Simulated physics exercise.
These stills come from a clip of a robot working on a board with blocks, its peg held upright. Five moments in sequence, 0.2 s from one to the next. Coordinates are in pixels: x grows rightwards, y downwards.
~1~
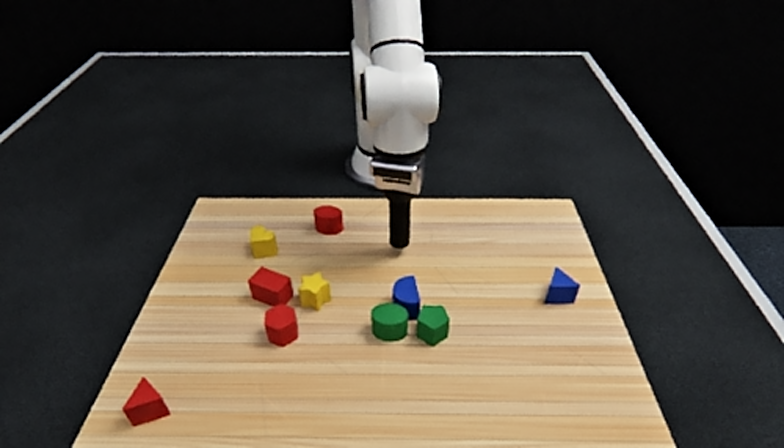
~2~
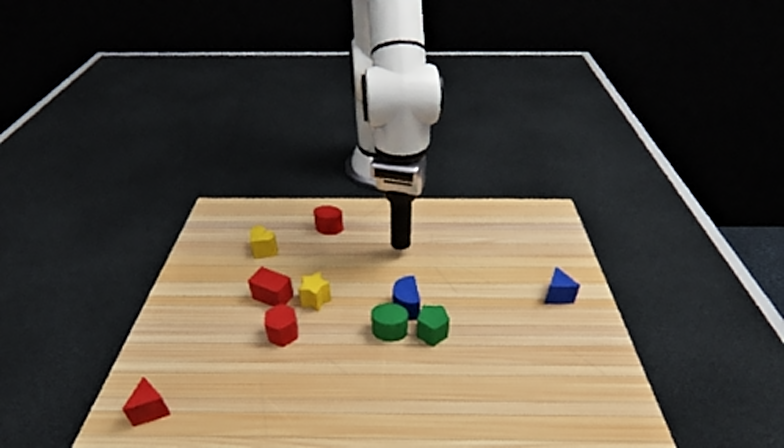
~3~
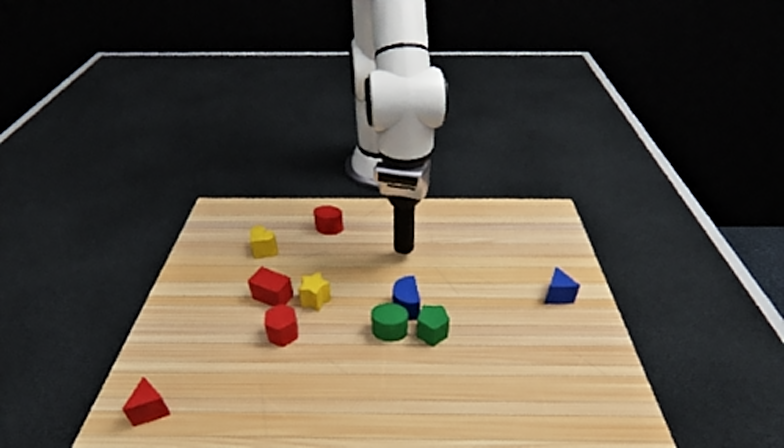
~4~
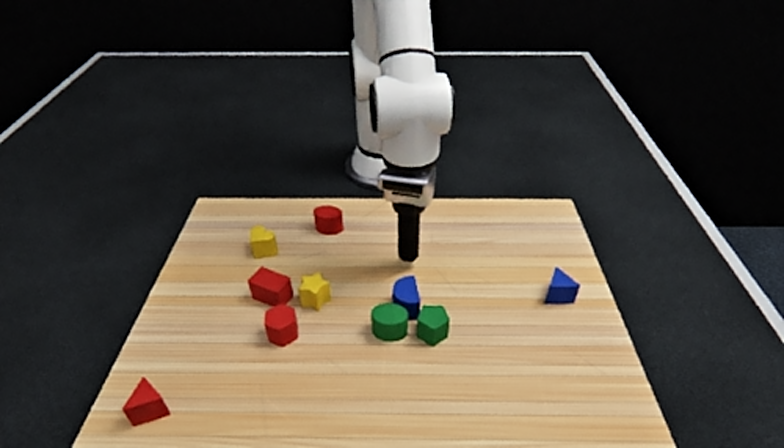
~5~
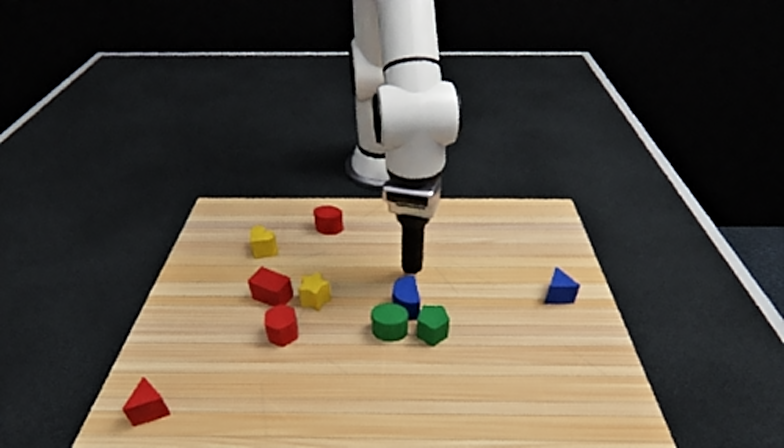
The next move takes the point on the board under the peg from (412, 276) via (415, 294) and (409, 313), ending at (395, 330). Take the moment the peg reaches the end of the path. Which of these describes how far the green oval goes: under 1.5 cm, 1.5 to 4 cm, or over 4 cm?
Over 4 cm.
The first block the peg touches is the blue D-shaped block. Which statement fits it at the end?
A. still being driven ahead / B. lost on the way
That would be A.
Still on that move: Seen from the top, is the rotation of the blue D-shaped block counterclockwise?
The answer is yes.
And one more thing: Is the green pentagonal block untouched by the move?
It seems so.
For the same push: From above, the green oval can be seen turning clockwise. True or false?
Verdict: True.
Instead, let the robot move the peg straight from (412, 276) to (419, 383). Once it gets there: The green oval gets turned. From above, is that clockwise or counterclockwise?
The answer is clockwise.
On the path given first. One third of the way, peg (415, 286); green oval (386, 318), turned 15° clockwise; blue D-shaped block (405, 300).
Two thirds of the way, peg (409, 304); green oval (376, 332), turned 65° clockwise; blue D-shaped block (402, 321).
At the end, peg (395, 321); green oval (366, 343), turned 105° clockwise; blue D-shaped block (397, 340), turned 25° anticlockwise; green pentagonal block in place.
